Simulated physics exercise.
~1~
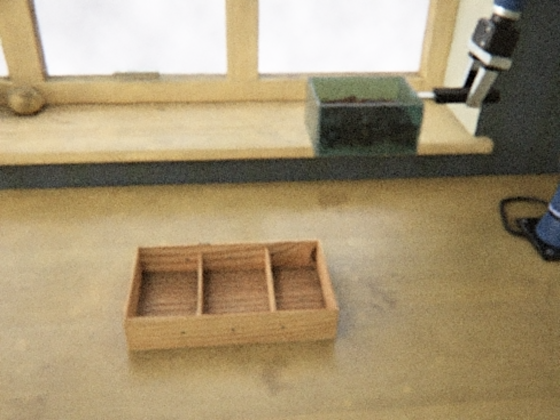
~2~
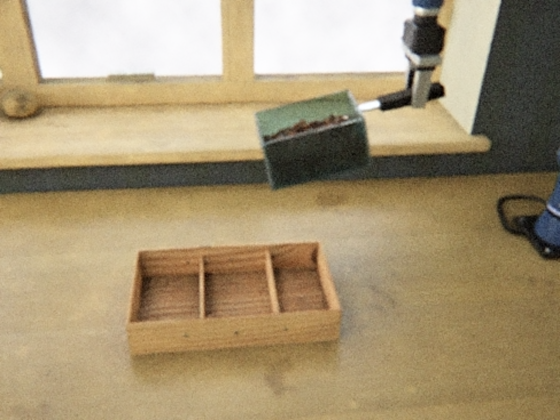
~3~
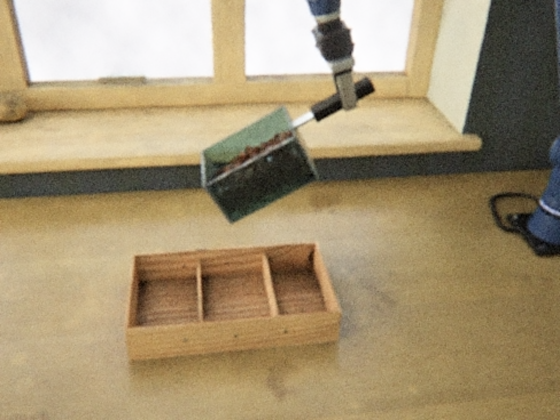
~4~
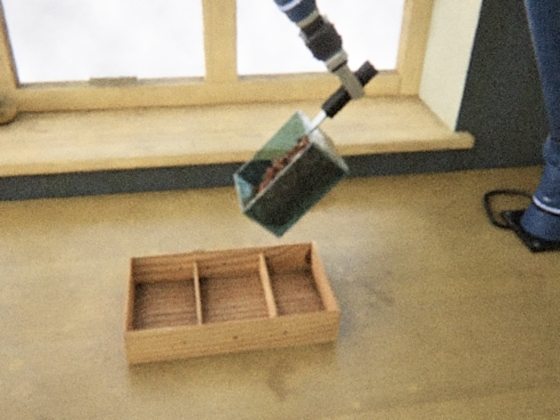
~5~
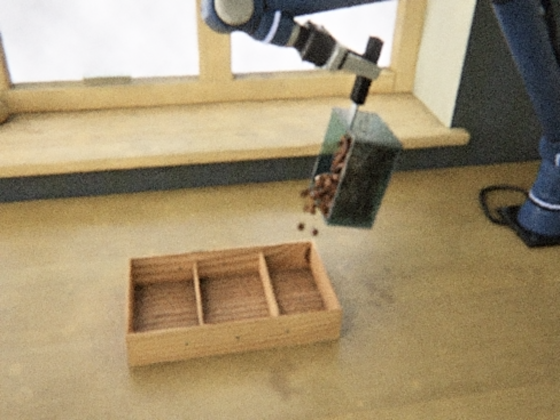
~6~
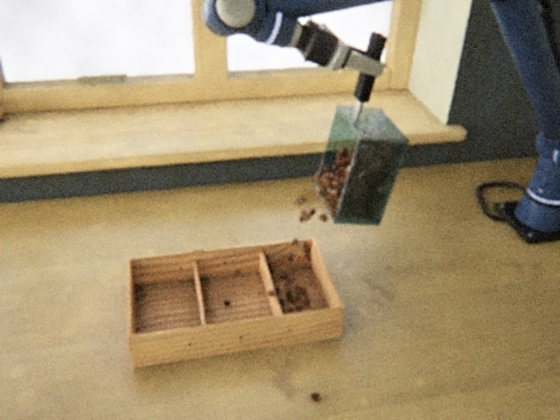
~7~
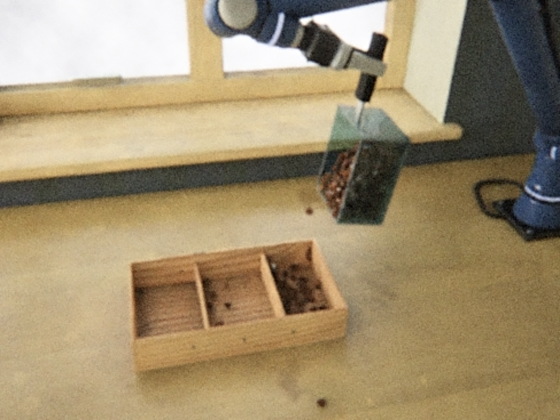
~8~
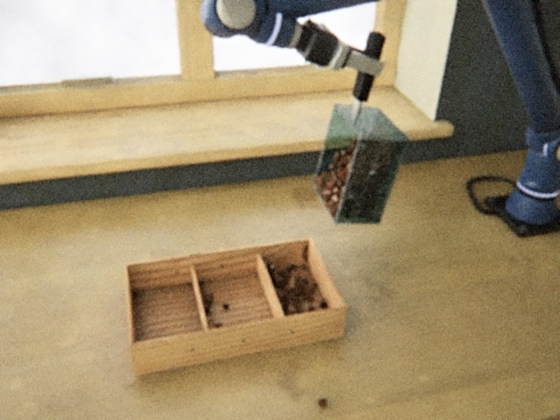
A robot arm carried a clear greenish box of brown pellets left from the windowsill and tipped it steeply over a divided wooden crate, spilling some mostly into the right-hand compartment, a few into the middle, while plenty stayed in the tilted box.
